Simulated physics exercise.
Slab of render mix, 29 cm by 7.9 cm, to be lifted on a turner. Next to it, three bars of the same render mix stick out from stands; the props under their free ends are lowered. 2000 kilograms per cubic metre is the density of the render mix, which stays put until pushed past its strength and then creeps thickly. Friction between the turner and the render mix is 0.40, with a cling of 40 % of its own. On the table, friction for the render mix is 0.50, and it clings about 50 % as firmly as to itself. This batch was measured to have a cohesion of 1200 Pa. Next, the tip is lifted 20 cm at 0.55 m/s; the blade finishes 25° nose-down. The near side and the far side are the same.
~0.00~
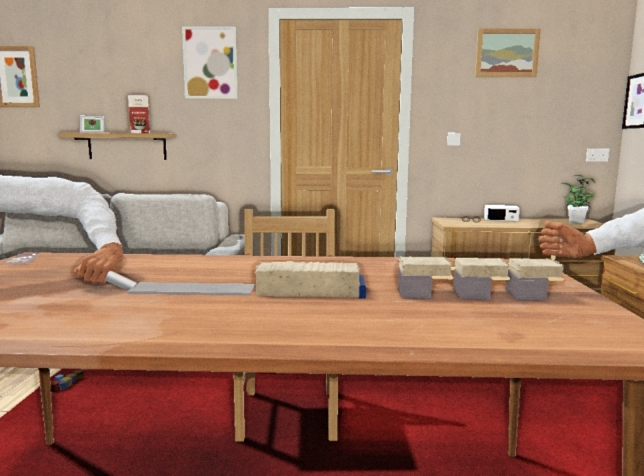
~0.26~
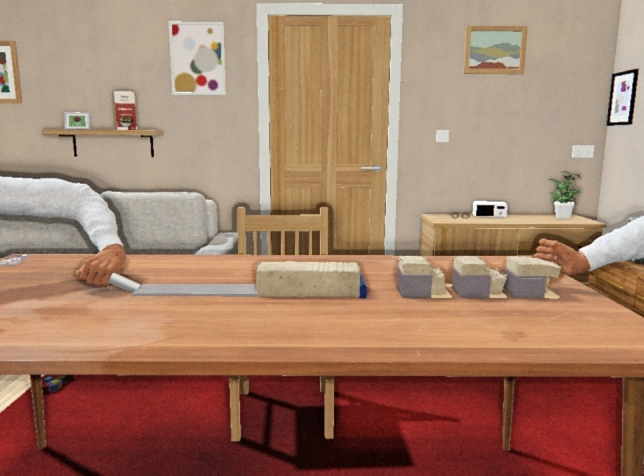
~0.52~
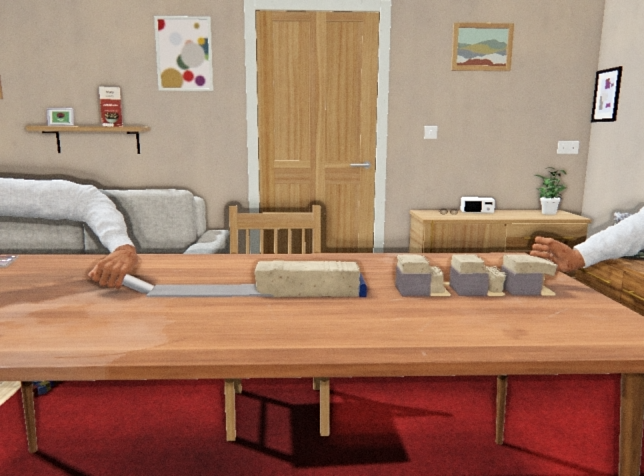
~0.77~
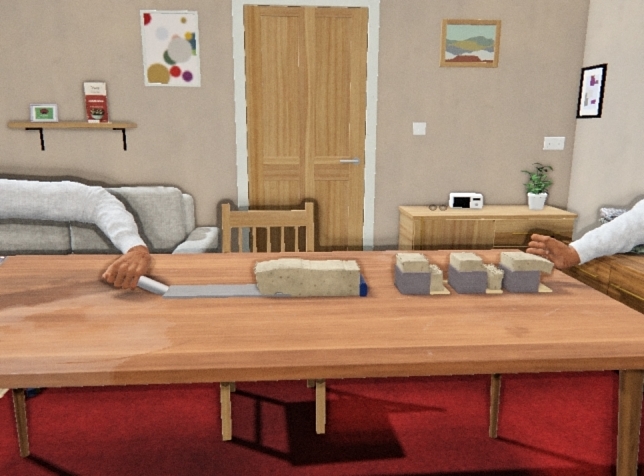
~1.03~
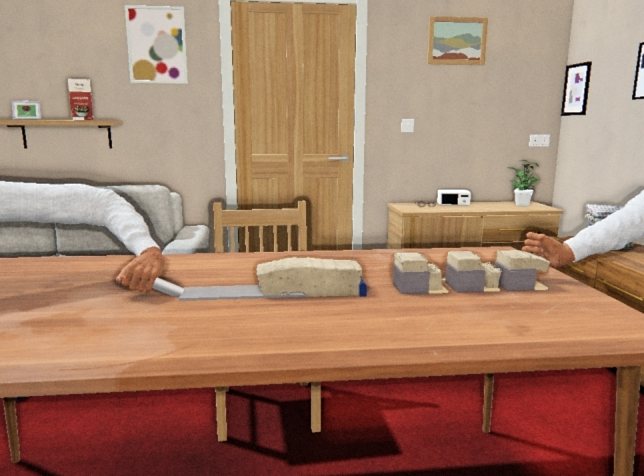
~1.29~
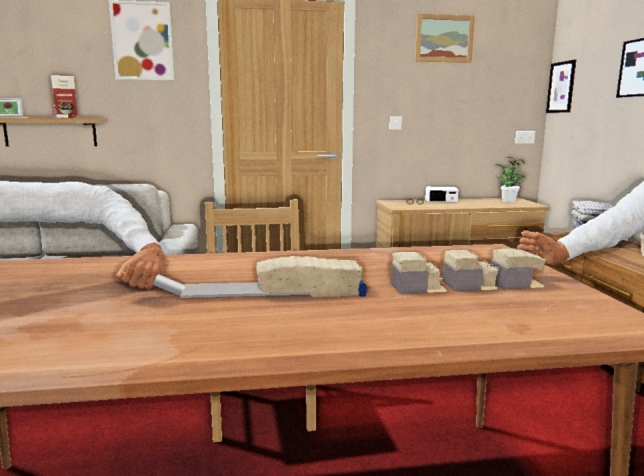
In this clip, a hand on the left slides a long flat blade rightward under a beige slab on a wooden table, while pale pieces on three grey blocks sag at their right ends near another hand and the view shifts.
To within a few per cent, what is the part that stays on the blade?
44 %.
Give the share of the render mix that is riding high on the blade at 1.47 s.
I'd say close to 40 per cent.
By 1.47 s, the tip is 10 cm up.
By 1.69 s, the tip is 20 cm up and 45 % is riding high on the blade.
By 1.90 s, the tip is 20 cm up and 44 % is riding high on the blade.
By 2.11 s, the tip is 20 cm up and 44 % is riding high on the blade.
By 2.40 s, at the end, the tip is 20 cm up and 44 % is riding high on the blade.
